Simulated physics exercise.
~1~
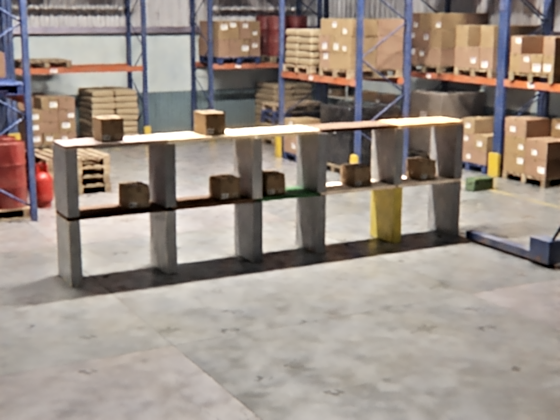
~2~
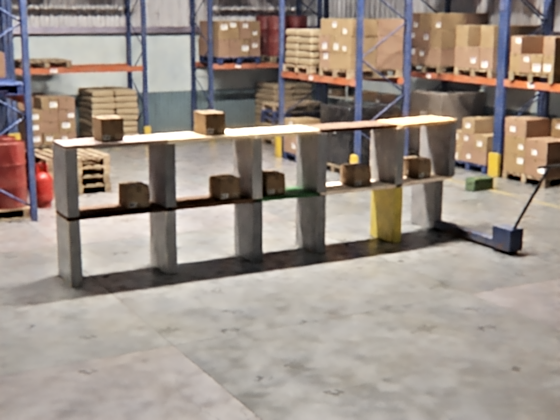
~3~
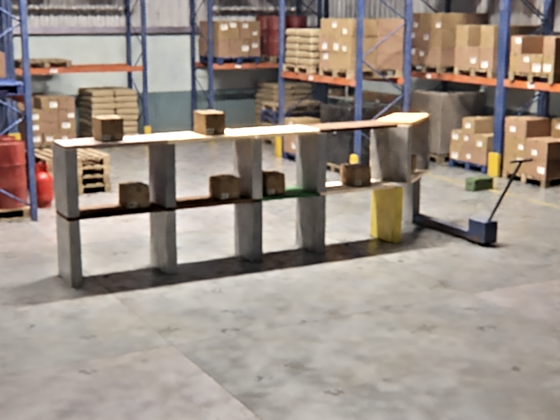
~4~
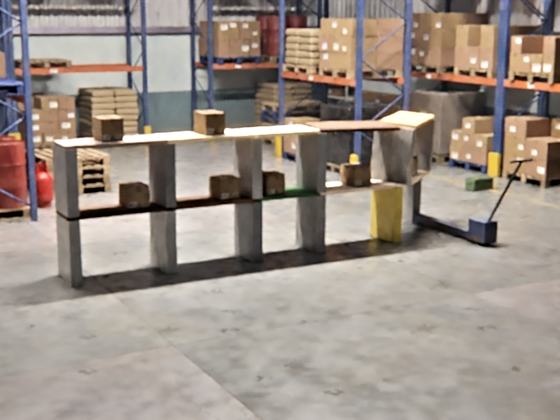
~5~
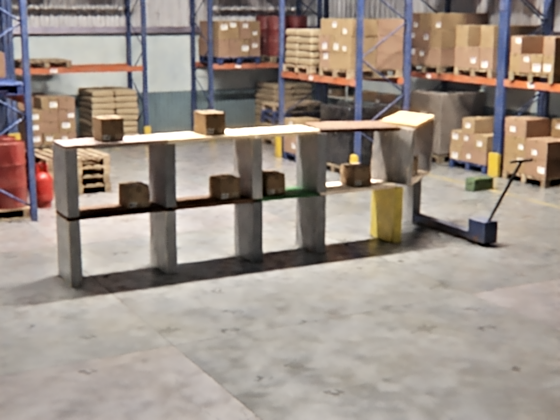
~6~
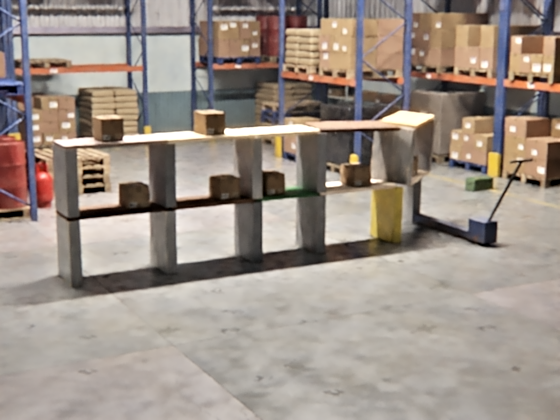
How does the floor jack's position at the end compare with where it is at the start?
At the end the floor jack is farther left and slightly higher in the view than at the start, when it sits near the right edge.
